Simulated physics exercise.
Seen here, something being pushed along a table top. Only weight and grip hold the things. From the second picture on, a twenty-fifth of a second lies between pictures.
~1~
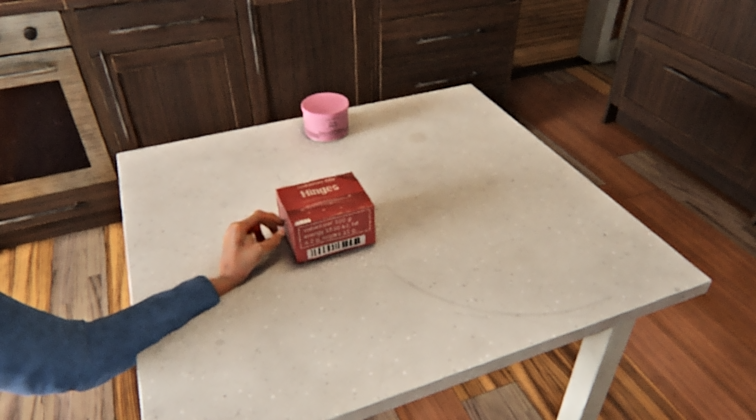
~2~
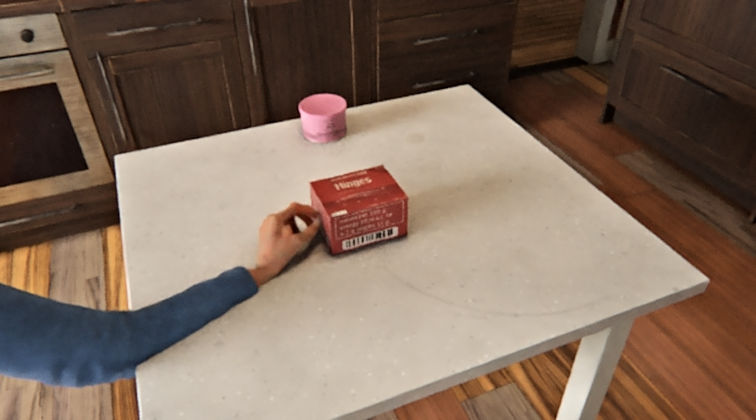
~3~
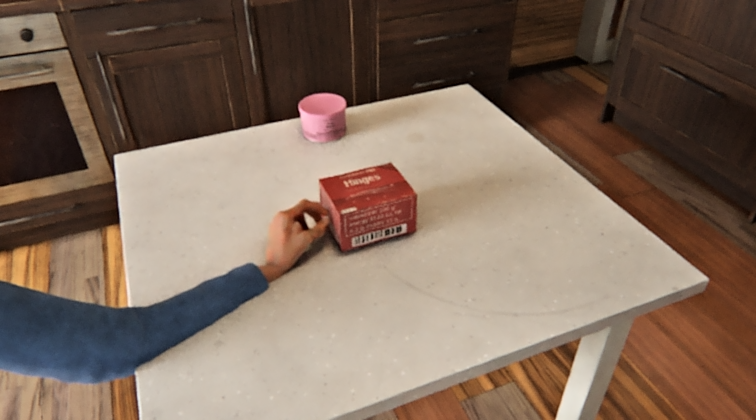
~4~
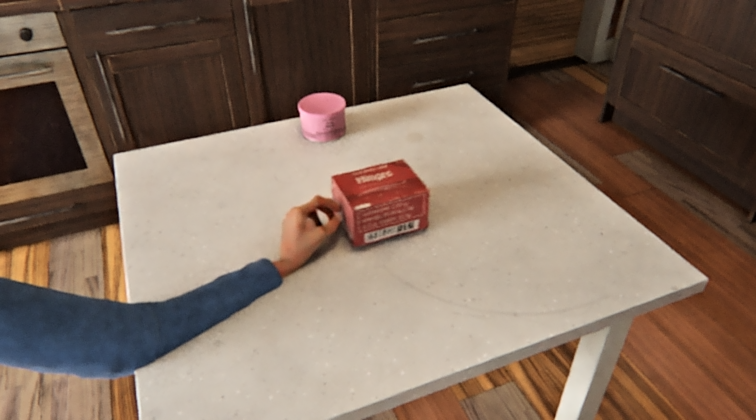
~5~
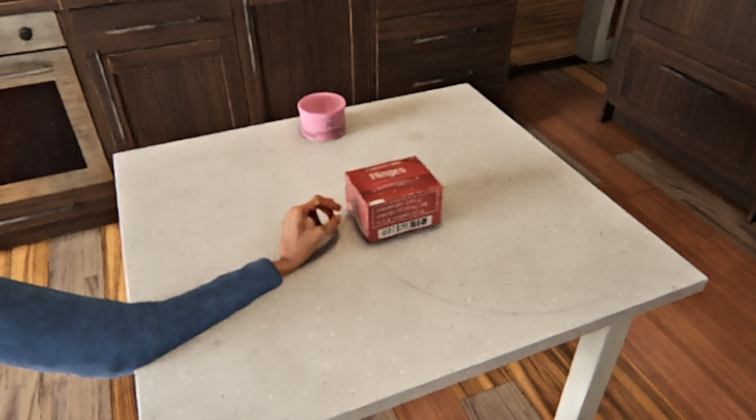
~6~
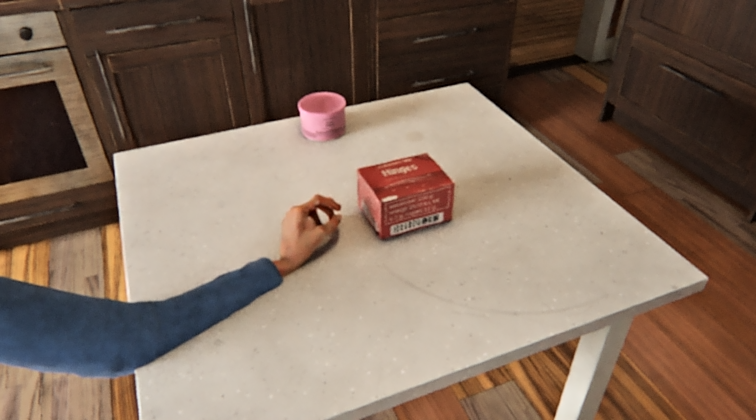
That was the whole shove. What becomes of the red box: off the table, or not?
The red box stays on the table.
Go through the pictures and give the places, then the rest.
In the first picture, under the hand; red box (326, 216).
In the second picture, under the hand; red box (359, 208).
In the third picture, under the hand; red box (368, 205).
In the fourth picture, red box (380, 202).
In the fifth picture, red box (393, 198) shifted a little.
In the sixth picture, red box (405, 194) shifted a little.
Then, 0.10 s on from there, red box shifted about its own width near (426, 189).
Then, 0.20 s on from there, red box shifted about its own width near (436, 186).
Then, 0.30 s on from there, red box resting near (435, 185).
In the end, moved from the start, red box. At the end, from the last picture's camera, red box near (437, 186).
